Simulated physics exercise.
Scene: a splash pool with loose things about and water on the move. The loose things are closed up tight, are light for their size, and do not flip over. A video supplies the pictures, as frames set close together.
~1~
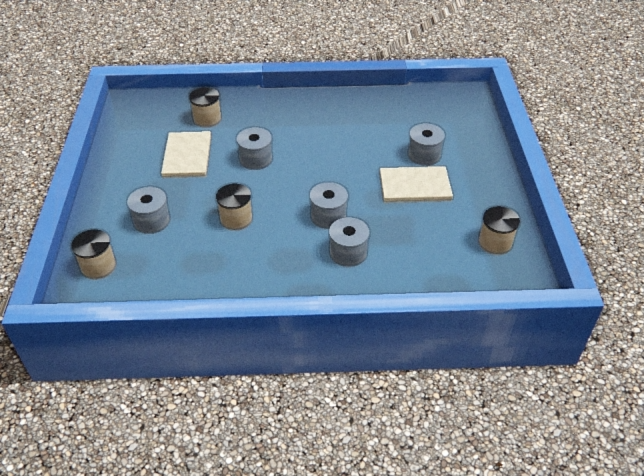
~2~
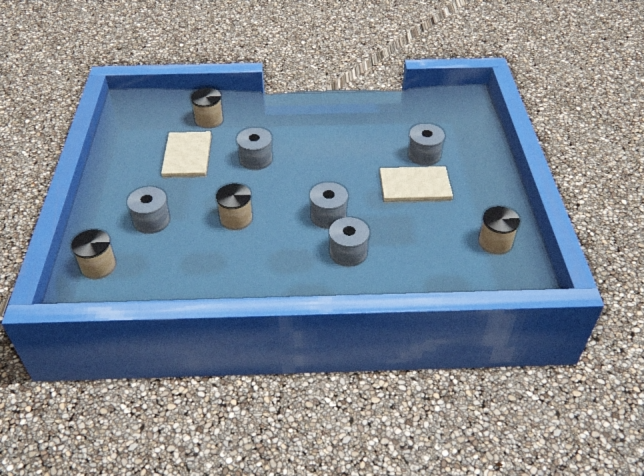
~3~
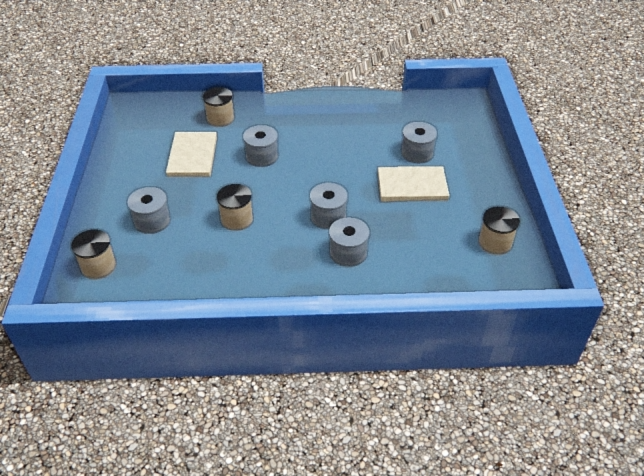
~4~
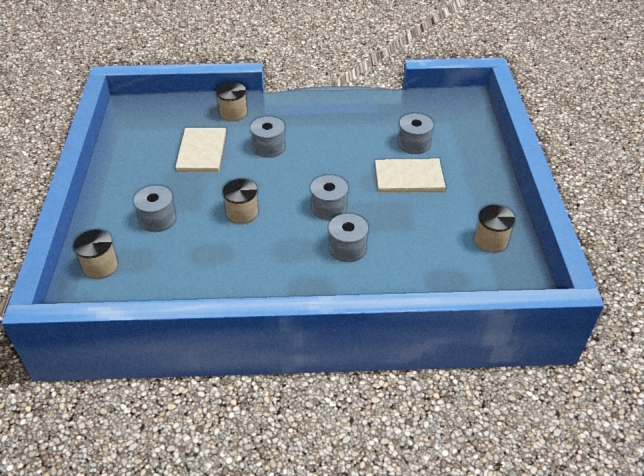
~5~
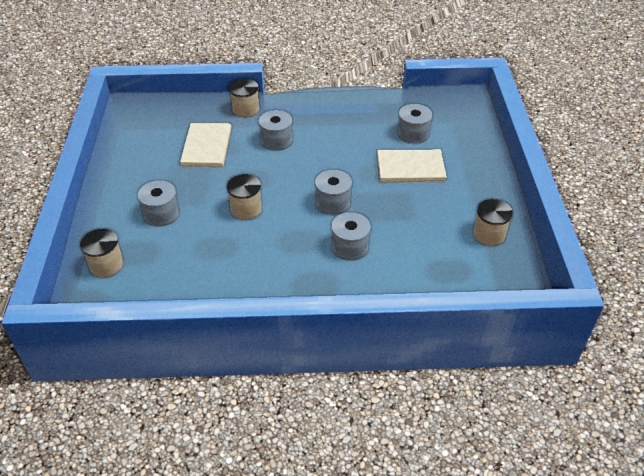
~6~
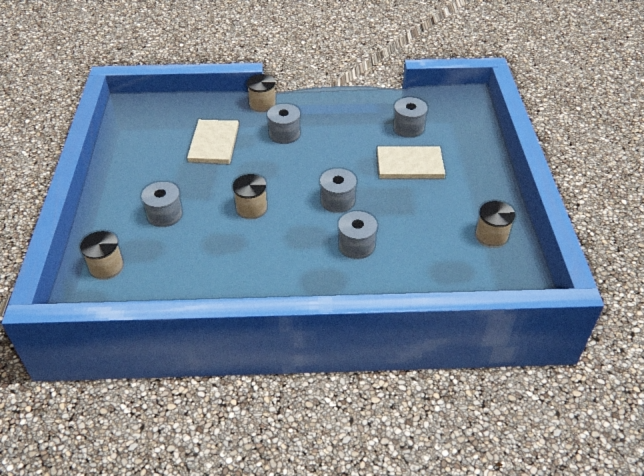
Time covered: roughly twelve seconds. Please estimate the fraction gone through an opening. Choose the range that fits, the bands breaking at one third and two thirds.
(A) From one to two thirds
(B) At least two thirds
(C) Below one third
A, from one to two thirds.
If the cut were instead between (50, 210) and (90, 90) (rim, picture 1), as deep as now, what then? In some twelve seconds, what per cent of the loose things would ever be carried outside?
I reckon close to 50 per cent.
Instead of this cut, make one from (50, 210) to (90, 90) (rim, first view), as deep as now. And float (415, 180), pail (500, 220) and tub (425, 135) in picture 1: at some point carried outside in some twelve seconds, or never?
Object one: Remains; object two: Remains; object three: Remains.
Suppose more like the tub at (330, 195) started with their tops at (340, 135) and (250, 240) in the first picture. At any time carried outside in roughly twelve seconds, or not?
Going one by one, I'd say it leaves and then it doesn't leave.
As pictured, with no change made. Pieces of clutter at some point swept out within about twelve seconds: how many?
I make it 5.
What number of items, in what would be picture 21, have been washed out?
The total is 5.
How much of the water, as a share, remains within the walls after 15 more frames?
About 60 percent.
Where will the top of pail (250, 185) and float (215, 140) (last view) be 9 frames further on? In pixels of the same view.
(271, 171) and (278, 116), approximately.
A moment on, 1 of 11 are out; 10 afloat.
Next, 3 of 11 are out; 8 afloat.
Later, 5 of 11 are out; 6 afloat.
In the end, 5 of 11 are out; 6 afloat.
